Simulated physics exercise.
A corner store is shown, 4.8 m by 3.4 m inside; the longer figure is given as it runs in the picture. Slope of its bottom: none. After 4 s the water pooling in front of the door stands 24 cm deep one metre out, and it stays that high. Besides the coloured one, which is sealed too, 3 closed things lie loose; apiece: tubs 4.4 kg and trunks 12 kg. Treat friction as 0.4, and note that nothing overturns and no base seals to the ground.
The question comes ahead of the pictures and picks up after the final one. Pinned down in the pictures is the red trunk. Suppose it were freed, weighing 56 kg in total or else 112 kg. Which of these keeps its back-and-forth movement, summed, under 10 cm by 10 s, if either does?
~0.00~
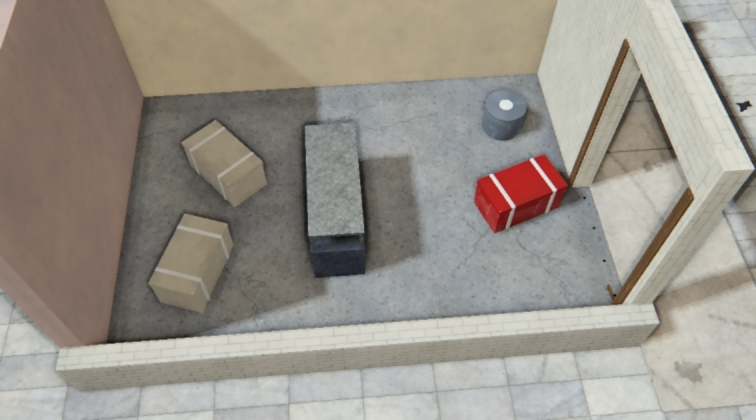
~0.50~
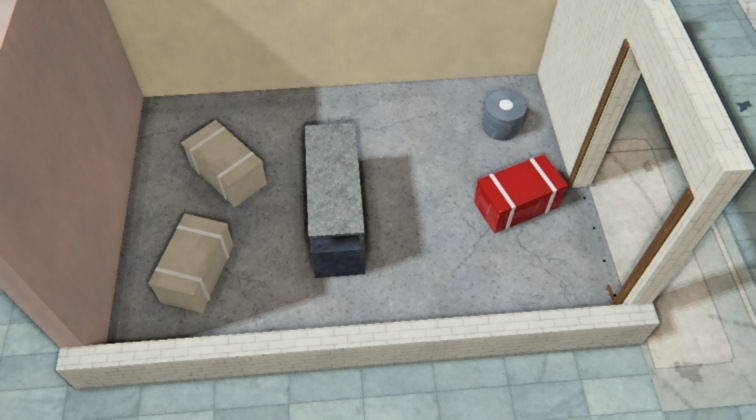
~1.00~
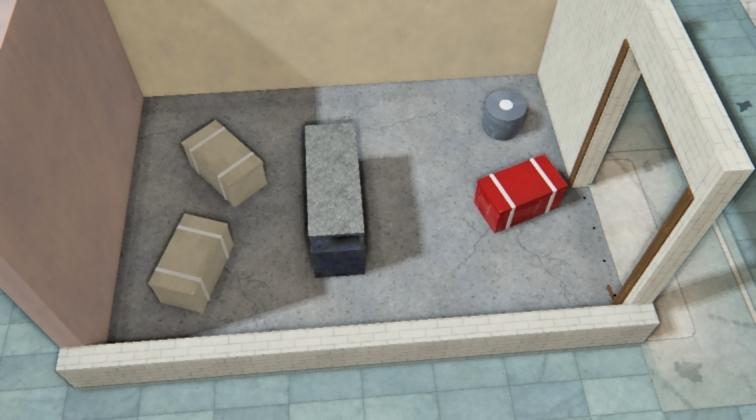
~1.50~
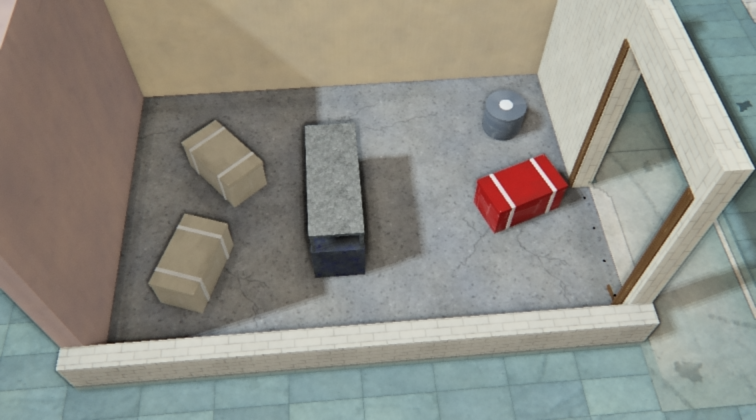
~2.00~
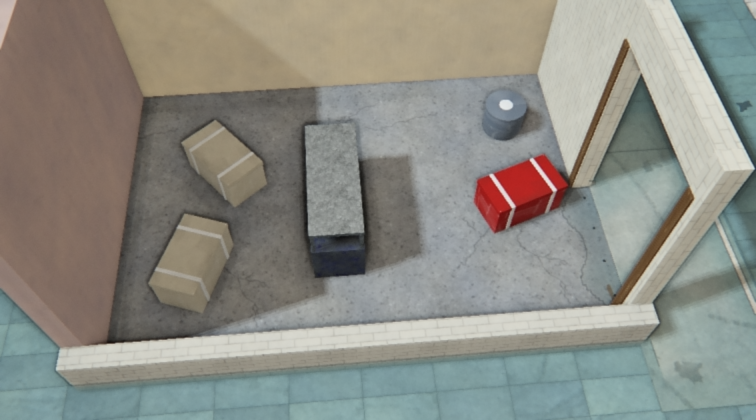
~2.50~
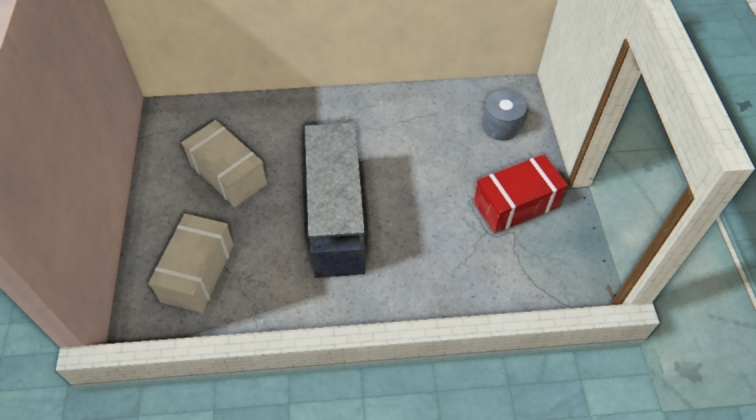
Only 112 kg does.
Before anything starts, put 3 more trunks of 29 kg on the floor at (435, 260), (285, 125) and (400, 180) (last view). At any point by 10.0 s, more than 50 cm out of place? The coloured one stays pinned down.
Result, in turn - exceeds it; falls shy; exceeds it.
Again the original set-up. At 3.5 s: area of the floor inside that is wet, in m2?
Some 2.5 m2.
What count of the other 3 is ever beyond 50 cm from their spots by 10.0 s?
That adds up to 3.
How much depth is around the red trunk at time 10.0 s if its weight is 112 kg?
Depth: Approx. 11 cm.
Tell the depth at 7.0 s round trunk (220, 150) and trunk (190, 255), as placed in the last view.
Around 1 cm and 7 cm.
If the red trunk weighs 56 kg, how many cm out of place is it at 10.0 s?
Around 50 centimetres out of place.
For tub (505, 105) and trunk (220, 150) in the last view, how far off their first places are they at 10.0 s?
80 cm and 80 cm respectively.
After 3.5 s the red trunk would be 0 cm from its start with 56 kg and 0 cm from its start with 112 kg; 5 cm of water round it then.
After 4.5 s the red trunk would be 5 cm from its start with 56 kg and 0 cm from its start with 112 kg; 8 cm of water round it then.
After 7.0 s the red trunk would be 43 cm from its start with 56 kg and 0 cm from its start with 112 kg; 8 cm of water round it then.
After 10.0 s the red trunk would be 55 cm from its start with 56 kg and 0 cm from its start with 112 kg; 11 cm of water round it then.
